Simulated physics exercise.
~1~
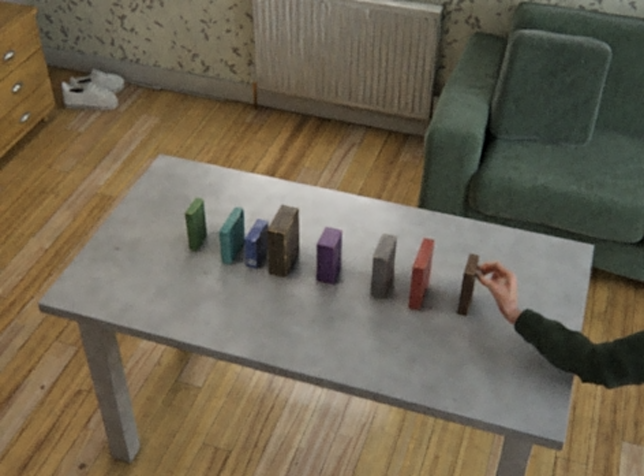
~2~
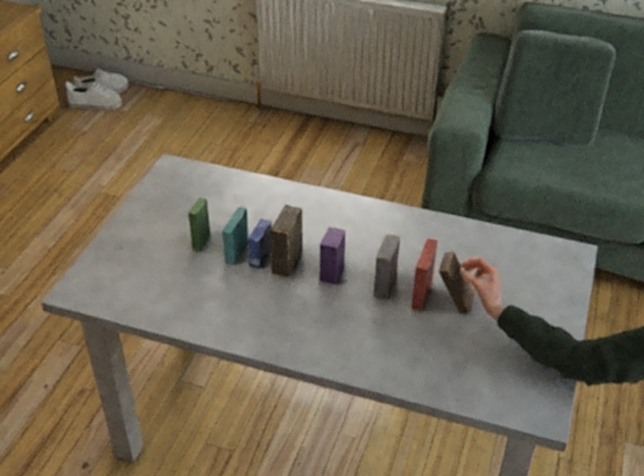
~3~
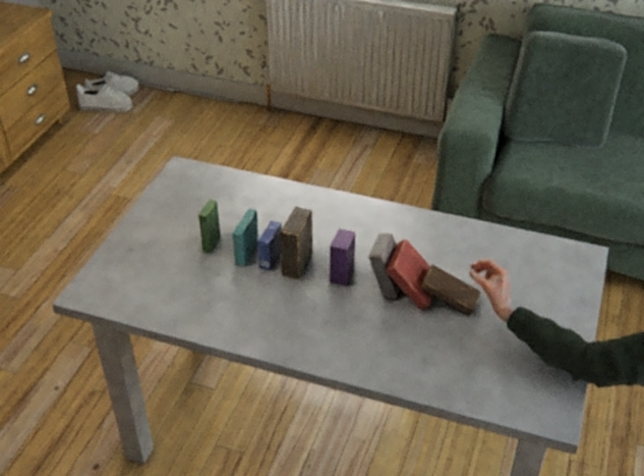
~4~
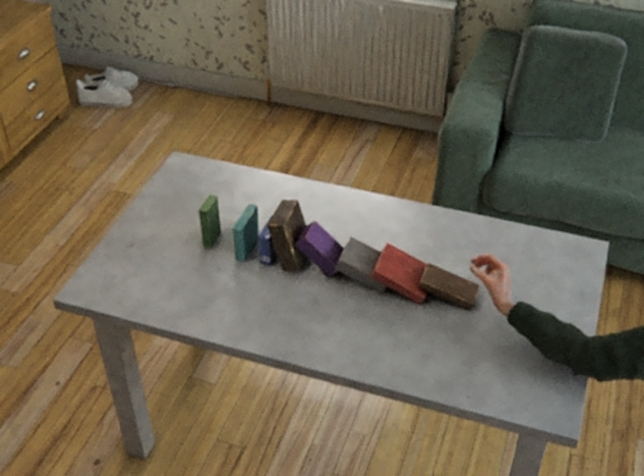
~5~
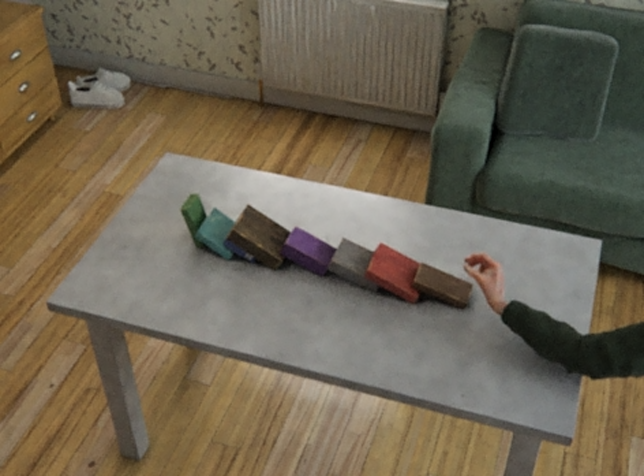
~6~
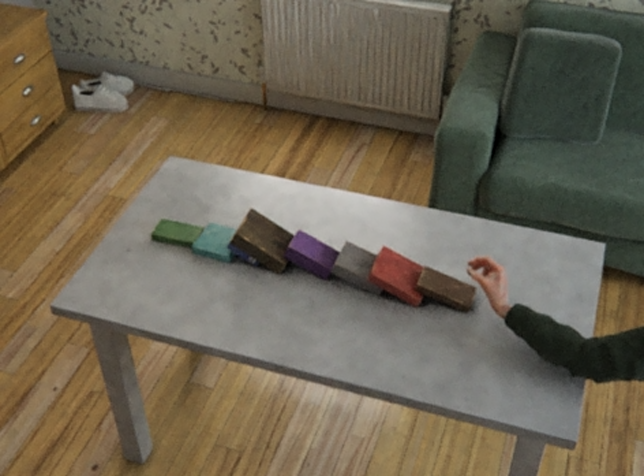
A hand tips the brown board leftward, and the whole row of upright blocks topples over.
